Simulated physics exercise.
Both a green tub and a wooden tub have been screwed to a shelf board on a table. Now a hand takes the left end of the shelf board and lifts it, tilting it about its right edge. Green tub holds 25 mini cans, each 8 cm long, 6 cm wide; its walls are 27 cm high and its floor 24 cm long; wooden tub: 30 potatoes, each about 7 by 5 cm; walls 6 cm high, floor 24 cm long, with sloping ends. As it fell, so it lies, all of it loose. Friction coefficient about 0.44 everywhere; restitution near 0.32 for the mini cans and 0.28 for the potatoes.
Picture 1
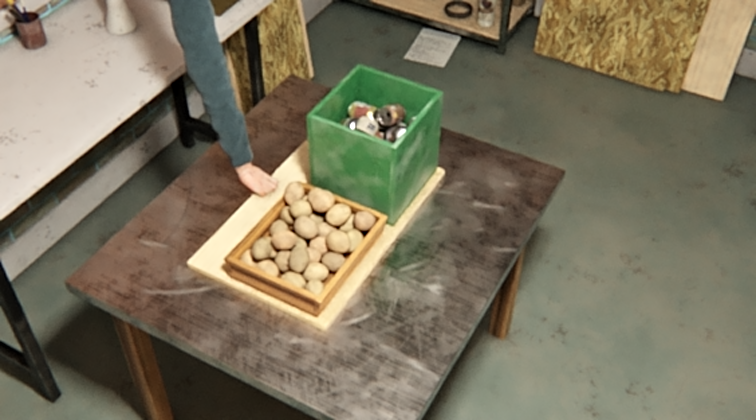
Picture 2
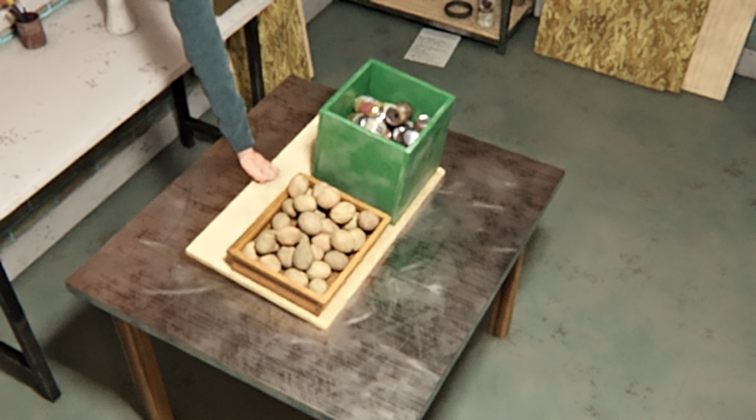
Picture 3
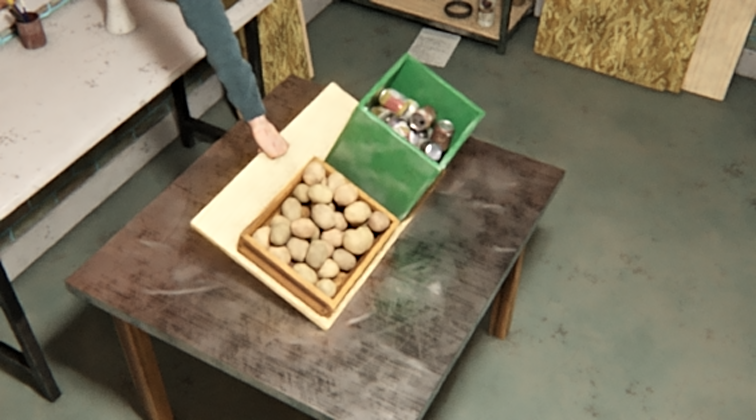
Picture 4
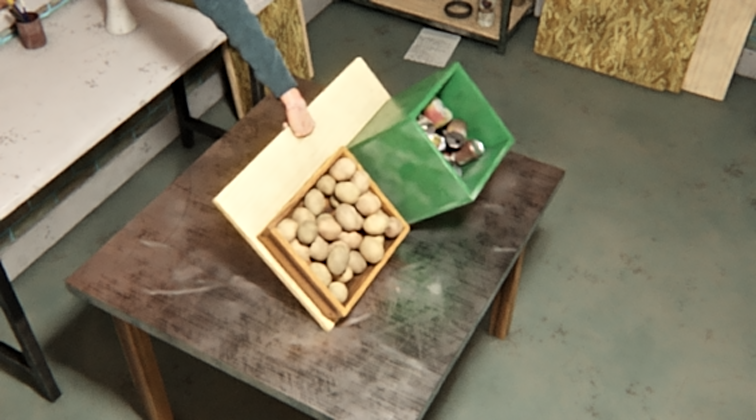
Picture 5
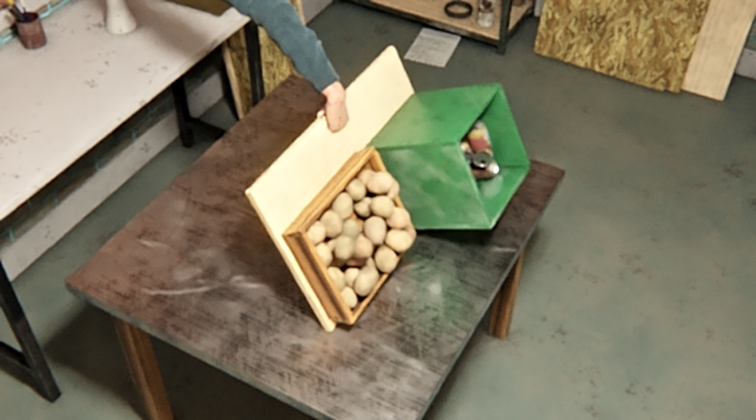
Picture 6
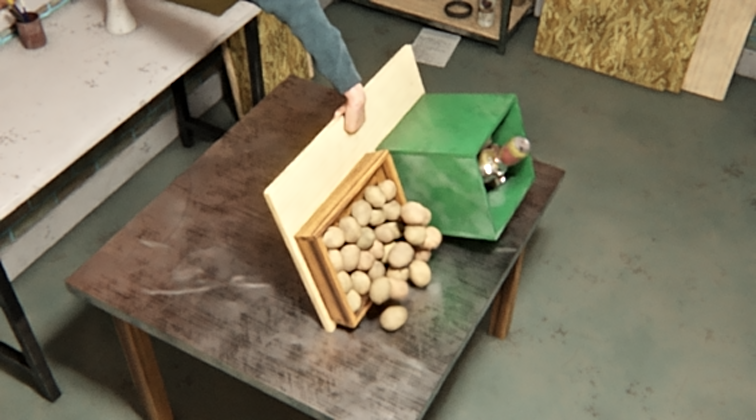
Potatoes tumbling from a wooden tray as a hand steeply tilts a board carrying it and a green tub of small cans.
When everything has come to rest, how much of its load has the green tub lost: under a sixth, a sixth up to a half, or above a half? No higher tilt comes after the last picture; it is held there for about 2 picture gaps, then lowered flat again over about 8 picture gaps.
Looks like a fraction beneath a sixth comes out.
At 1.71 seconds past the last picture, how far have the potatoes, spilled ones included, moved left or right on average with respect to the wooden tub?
Rightwards, roughly 42 cm.
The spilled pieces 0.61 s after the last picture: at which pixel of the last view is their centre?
Estimated centre: About (492, 327).
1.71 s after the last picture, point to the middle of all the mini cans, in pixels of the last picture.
Their middle is around (383, 155).
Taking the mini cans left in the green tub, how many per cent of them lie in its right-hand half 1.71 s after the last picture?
Around 70%.
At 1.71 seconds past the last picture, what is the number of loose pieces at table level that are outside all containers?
Near 8, by my count.
Then, 0.27 s after the last picture, tilt 69°; the green tub is down by 1 of 25 and the wooden tub is down by 14 of 30.
Then, 0.61 s after the last picture, tilt 40°; the green tub is down by 1 of 25 and the wooden tub is down by 17 of 30.
Then, 1.09 s after the last picture, tilt 0°; the green tub is down by 1 of 25 and the wooden tub is down by 18 of 30.
Outcome (1.71 s after the last picture), the green tub is down by 1 of 25 and the wooden tub is down by 18 of 30. Asked share, 1 of 25, 4 per cent.
